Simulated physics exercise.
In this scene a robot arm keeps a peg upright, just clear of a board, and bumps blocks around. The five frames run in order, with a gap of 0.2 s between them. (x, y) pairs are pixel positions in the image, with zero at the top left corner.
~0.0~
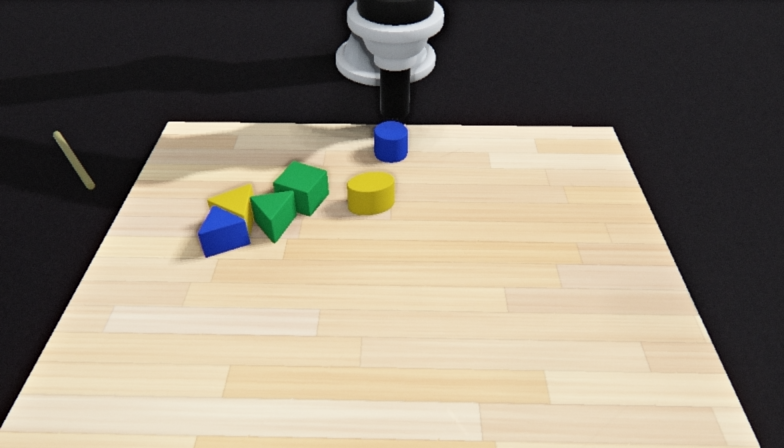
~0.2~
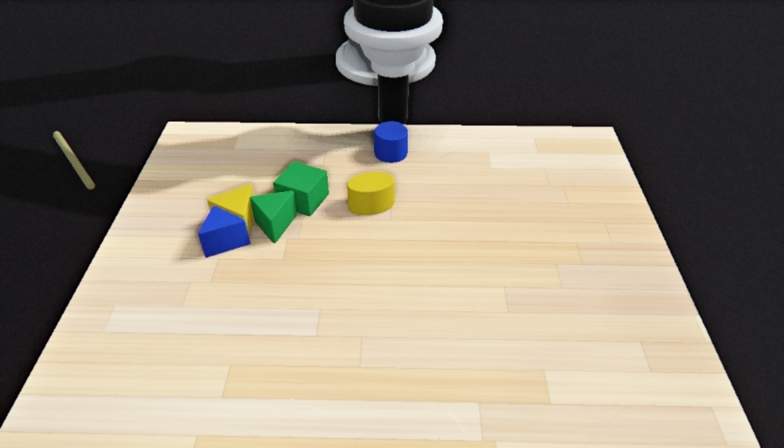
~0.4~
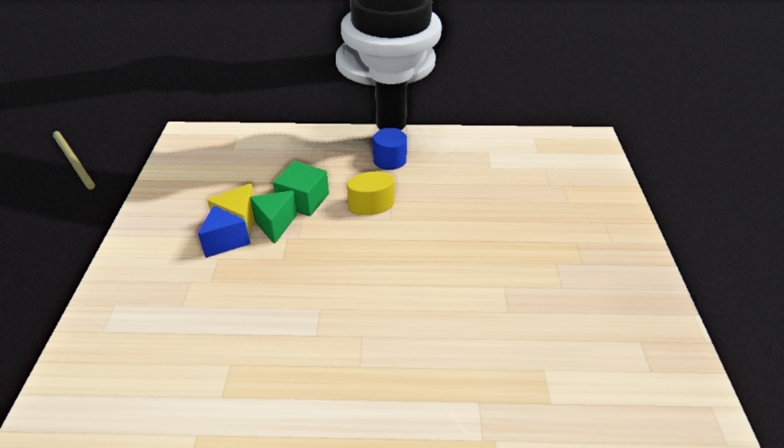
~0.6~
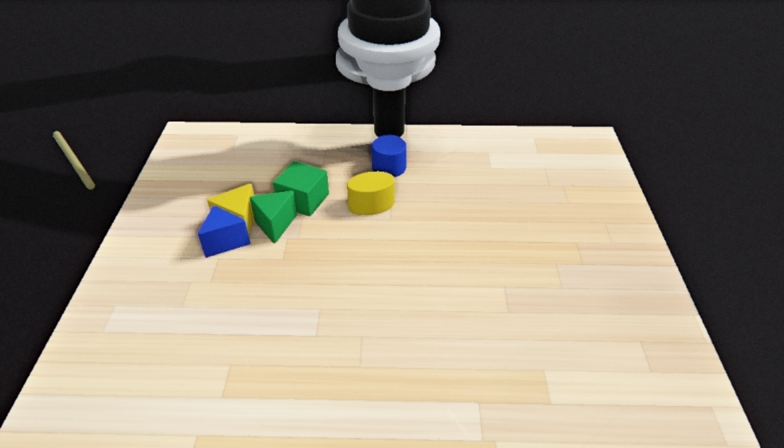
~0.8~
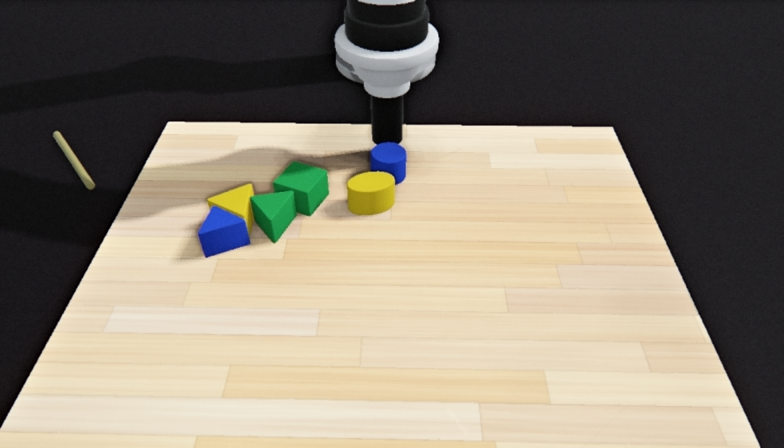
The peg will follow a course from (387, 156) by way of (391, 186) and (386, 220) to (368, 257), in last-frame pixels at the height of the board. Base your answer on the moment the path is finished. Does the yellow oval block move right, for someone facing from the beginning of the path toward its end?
Yes, that is how it ends up.
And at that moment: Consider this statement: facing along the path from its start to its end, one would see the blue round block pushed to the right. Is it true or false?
False.
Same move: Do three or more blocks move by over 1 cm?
No, it doesn't check out.
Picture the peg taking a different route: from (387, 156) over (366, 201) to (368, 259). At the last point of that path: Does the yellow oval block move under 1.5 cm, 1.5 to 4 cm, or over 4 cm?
The yellow oval block moves over 4 cm.
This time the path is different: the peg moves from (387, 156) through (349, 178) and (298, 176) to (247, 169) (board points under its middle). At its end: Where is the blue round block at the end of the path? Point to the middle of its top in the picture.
In the picture, it is at (382, 165).
On the path given first. One third of the way, peg at (391, 169); yellow oval block at (367, 197), turned 70° clockwise; blue round block at (397, 184).
Two thirds of the way, peg at (385, 203); yellow oval block at (355, 210), turned 100° clockwise; blue round block at (408, 217).
At the end, peg at (368, 240); green square block still; yellow oval block at (335, 222), turned 130° clockwise; blue round block at (412, 230).
